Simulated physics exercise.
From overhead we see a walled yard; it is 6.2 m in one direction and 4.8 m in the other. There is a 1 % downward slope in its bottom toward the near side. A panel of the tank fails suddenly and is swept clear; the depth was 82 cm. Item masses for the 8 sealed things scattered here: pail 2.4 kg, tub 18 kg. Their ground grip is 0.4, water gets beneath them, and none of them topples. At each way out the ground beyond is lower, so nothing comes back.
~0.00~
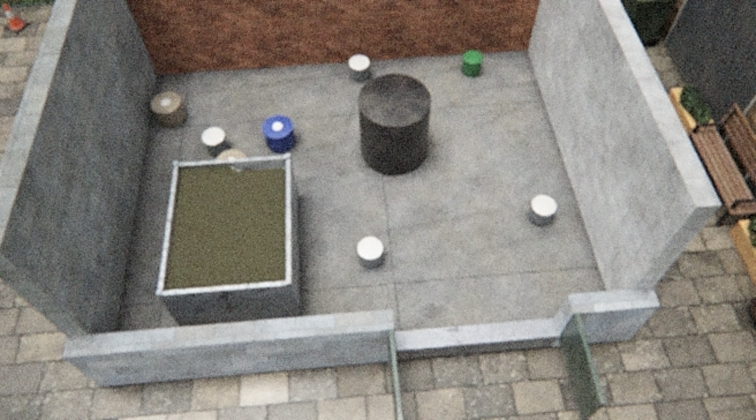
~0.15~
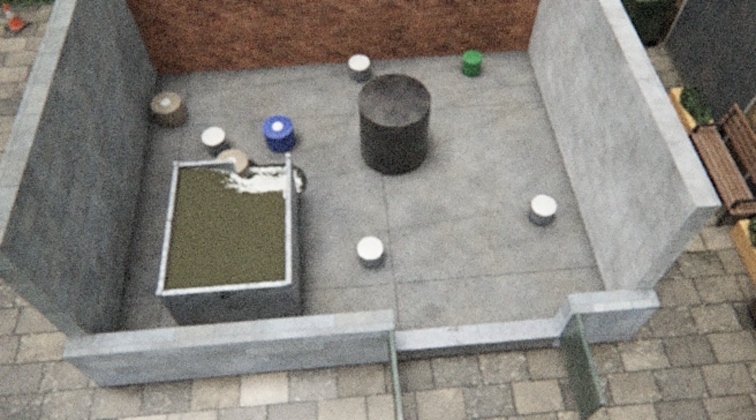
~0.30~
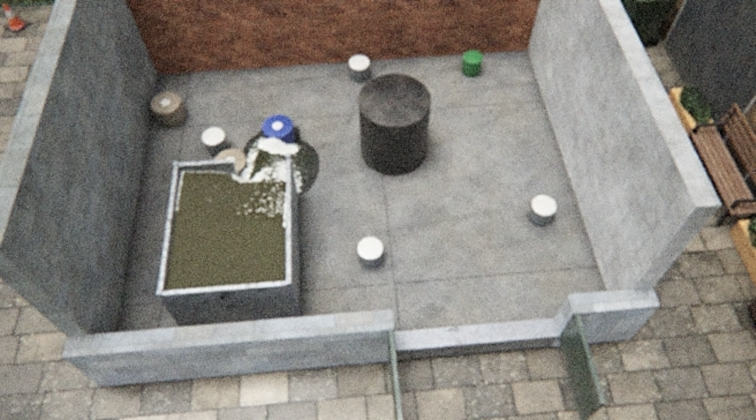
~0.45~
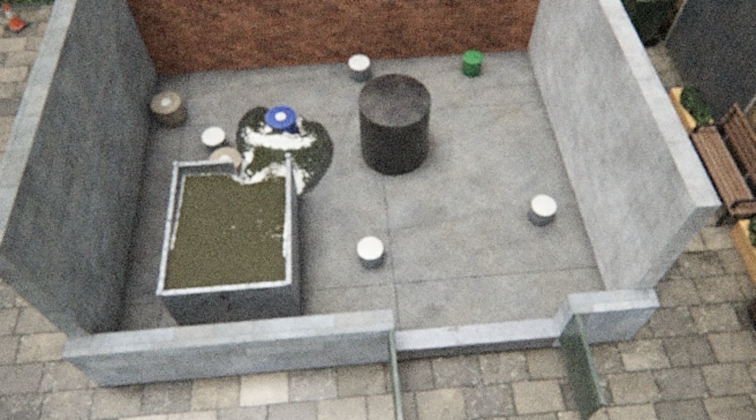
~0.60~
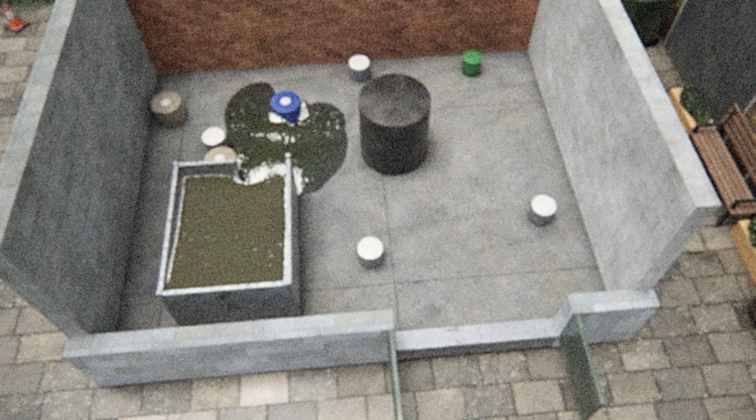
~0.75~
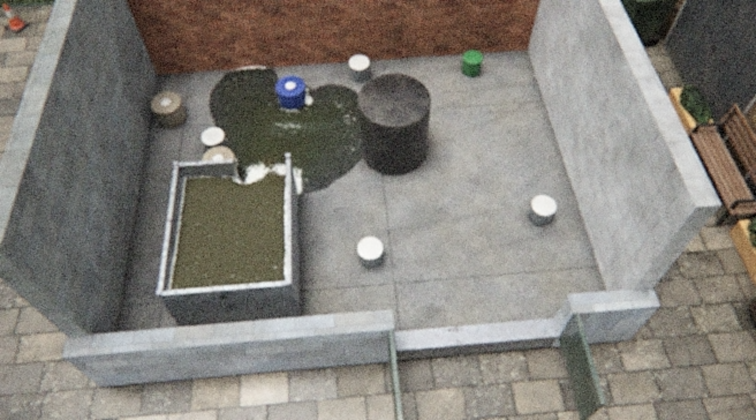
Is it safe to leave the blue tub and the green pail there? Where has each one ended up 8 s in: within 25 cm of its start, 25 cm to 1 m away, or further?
Blue tub: Further than 1 m; green pail: Further than 1 m.
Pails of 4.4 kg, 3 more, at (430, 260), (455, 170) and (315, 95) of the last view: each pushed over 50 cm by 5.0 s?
Well, in that order it's lower, lower and higher.
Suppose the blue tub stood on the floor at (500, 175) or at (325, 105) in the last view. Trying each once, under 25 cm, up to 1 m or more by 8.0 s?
One after the other: It stays more or less still, and then it is taken far off.
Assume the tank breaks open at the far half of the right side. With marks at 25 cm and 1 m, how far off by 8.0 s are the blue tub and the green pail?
Well, the blue tub basically stays there and the green pail goes a long way.
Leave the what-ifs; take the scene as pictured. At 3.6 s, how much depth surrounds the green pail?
Near 2 cm deep.
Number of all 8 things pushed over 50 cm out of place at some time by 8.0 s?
My count gives 6.
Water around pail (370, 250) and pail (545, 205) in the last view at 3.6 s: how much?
Roughly 1 and 1 cm.
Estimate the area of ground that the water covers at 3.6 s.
Around 20 m2 of it.
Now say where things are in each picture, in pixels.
The blue tub at (277, 127), on the bottom; the green pail at (473, 57) rests on the ground; water covers 2.5 m2; 0 of 8 have shifted, in the first frame.
The blue tub at (277, 127), on the bottom; the green pail at (473, 57) rests on the ground; water covers 2.9 m2; 0 of 8 have shifted, in the second frame.
The blue tub at (277, 126), on the bottom; the green pail at (473, 57) rests on the ground; water covers 3.6 m2; 0 of 8 have shifted, in the third frame.
The blue tub at (281, 117) rests on the ground, 20 cm from its start; the green pail at (473, 57), on the bottom; 4.4 m2 under water; 2 of 8 have shifted, in the fourth frame.
The blue tub at (286, 101) rests on the ground, 51 cm from its start; the green pail at (473, 57), on the bottom; water covers 5.5 m2; 2 of 8 have shifted, in the fifth frame.
The blue tub at (290, 86), on the bottom, 84 cm from its start; the green pail at (473, 57), on the bottom; water covers 7.1 m2; 2 of 8 have shifted, in the sixth frame.
After 1.6 s the blue tub is near (317, 54), 1.6 m from its start, afloat; the green pail is near (473, 57), 0.0 m from its start, aground; 0 of 8 are out; 2 afloat.
After 3.6 s the blue tub is near (457, 96), 2.8 m from its start, aground; the green pail is near (530, 194), 2.8 m from its start, aground; 0 of 8 are out; 1 afloat.
After 5.6 s the blue tub is near (460, 99), 2.8 m from its start, aground; the green pail is near (477, 269), 3.9 m from its start, aground; 1 of 8 are out; 0 afloat.
After 8.0 s the blue tub is near (460, 99), 2.8 m from its start, aground; the green pail has gone out; 2 of 8 are out; 2 afloat.
